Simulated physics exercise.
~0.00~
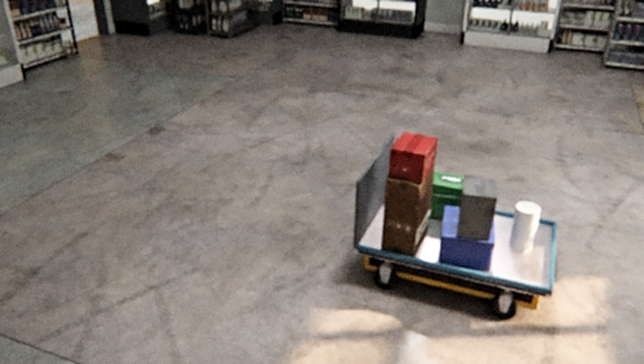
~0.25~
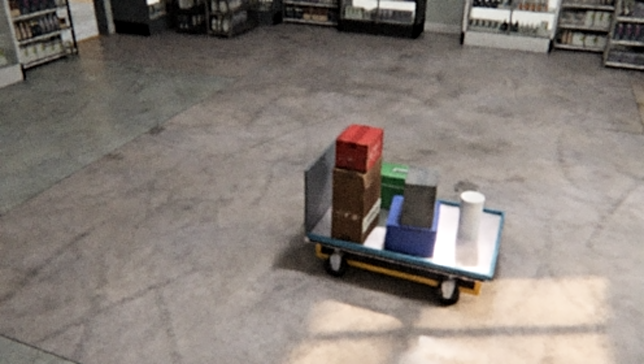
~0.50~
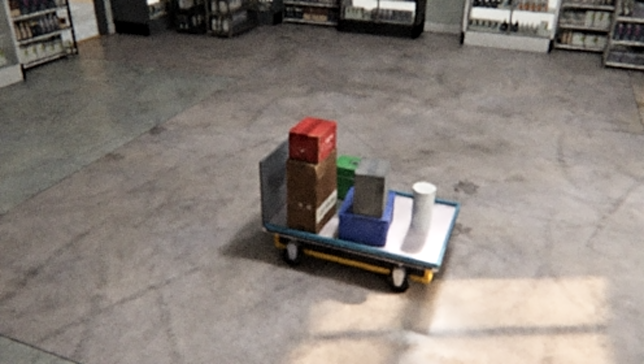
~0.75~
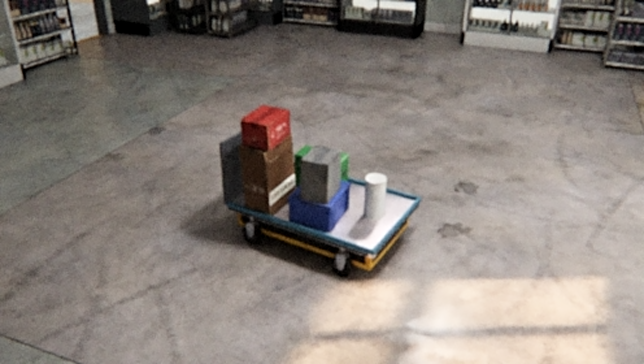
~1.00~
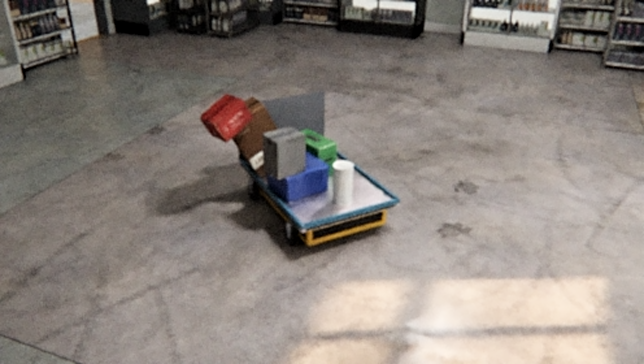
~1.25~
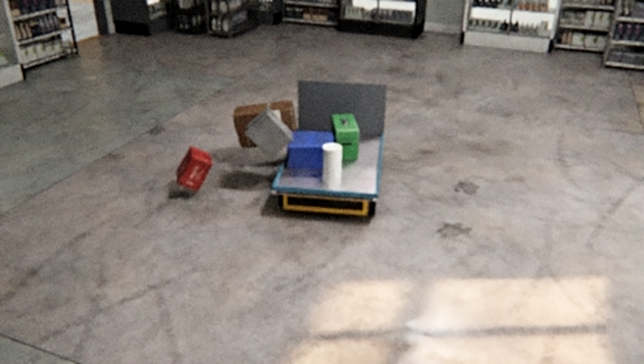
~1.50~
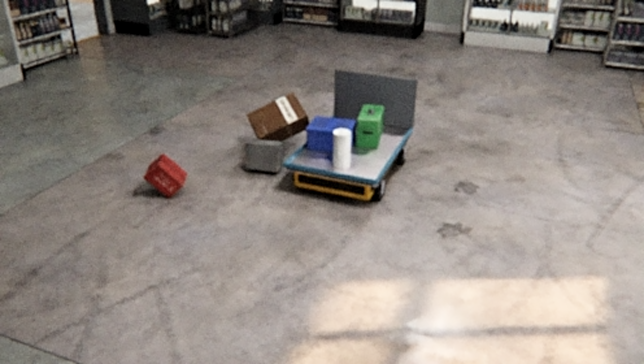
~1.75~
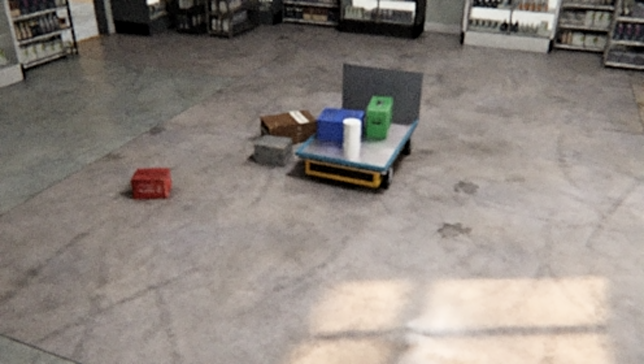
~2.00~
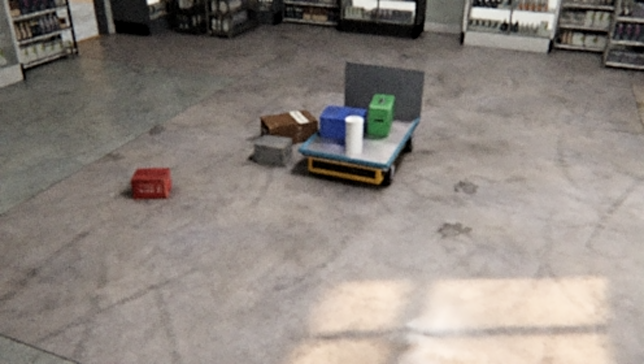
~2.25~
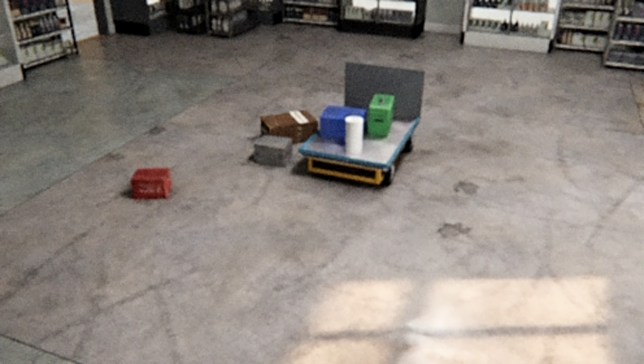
On a shop floor, a loaded cart turns sharply, spilling red, brown and grey boxes, then stops.
